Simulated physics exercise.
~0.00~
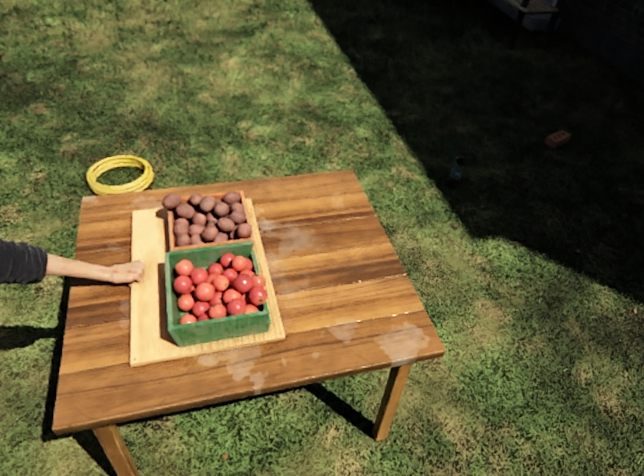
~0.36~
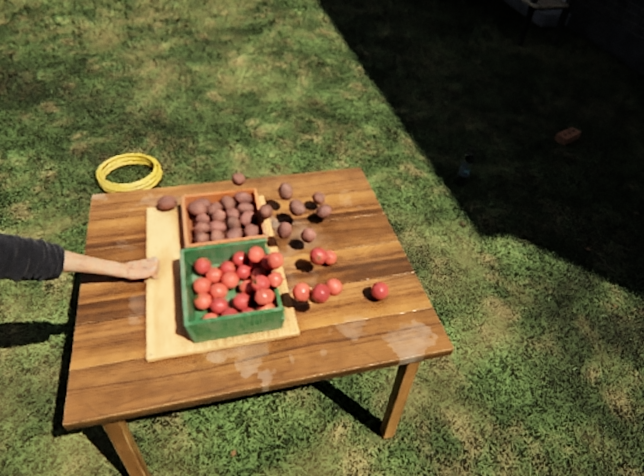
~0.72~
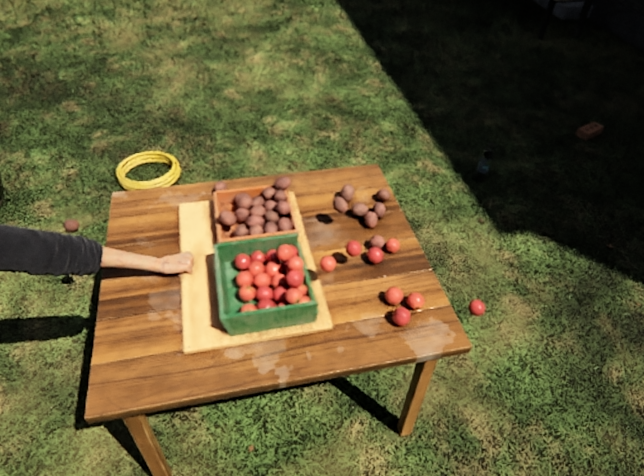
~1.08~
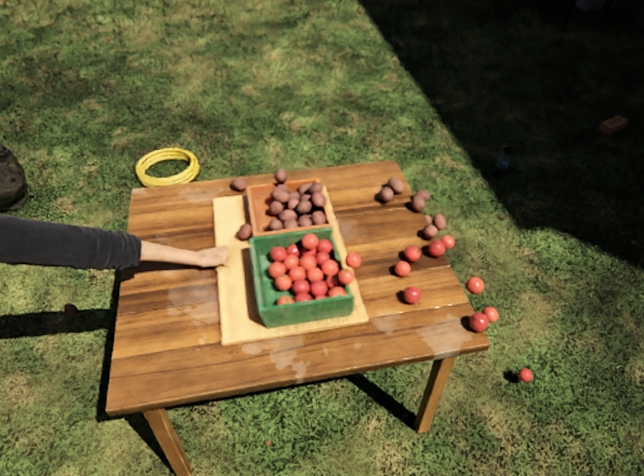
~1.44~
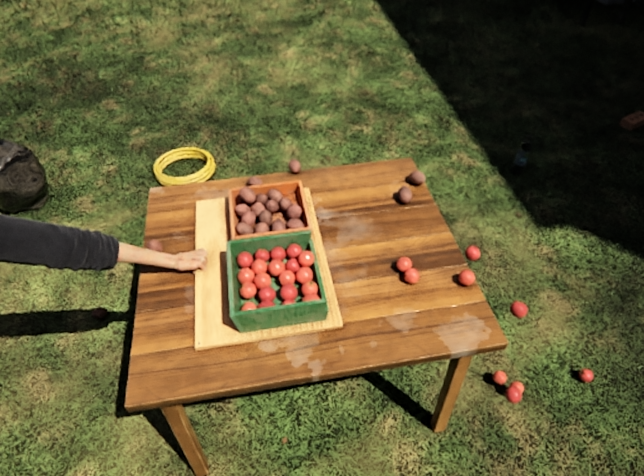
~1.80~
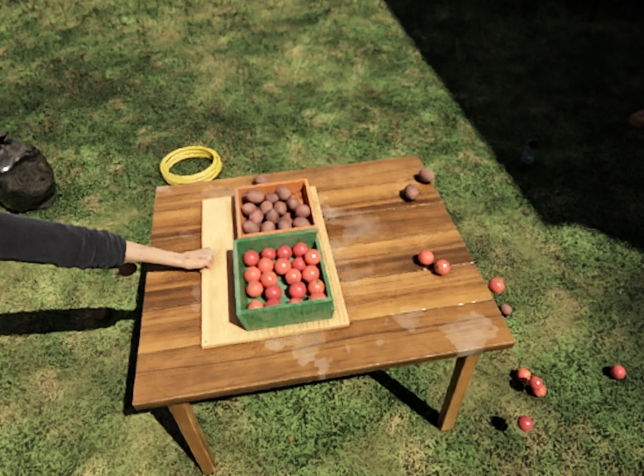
Red and brown round produce scattered across a wooden table as someone's hand shook a board holding a green tote and an orange one, and several pieces rolled off the right side onto the grass, leaving both totes still holding most of theirs.
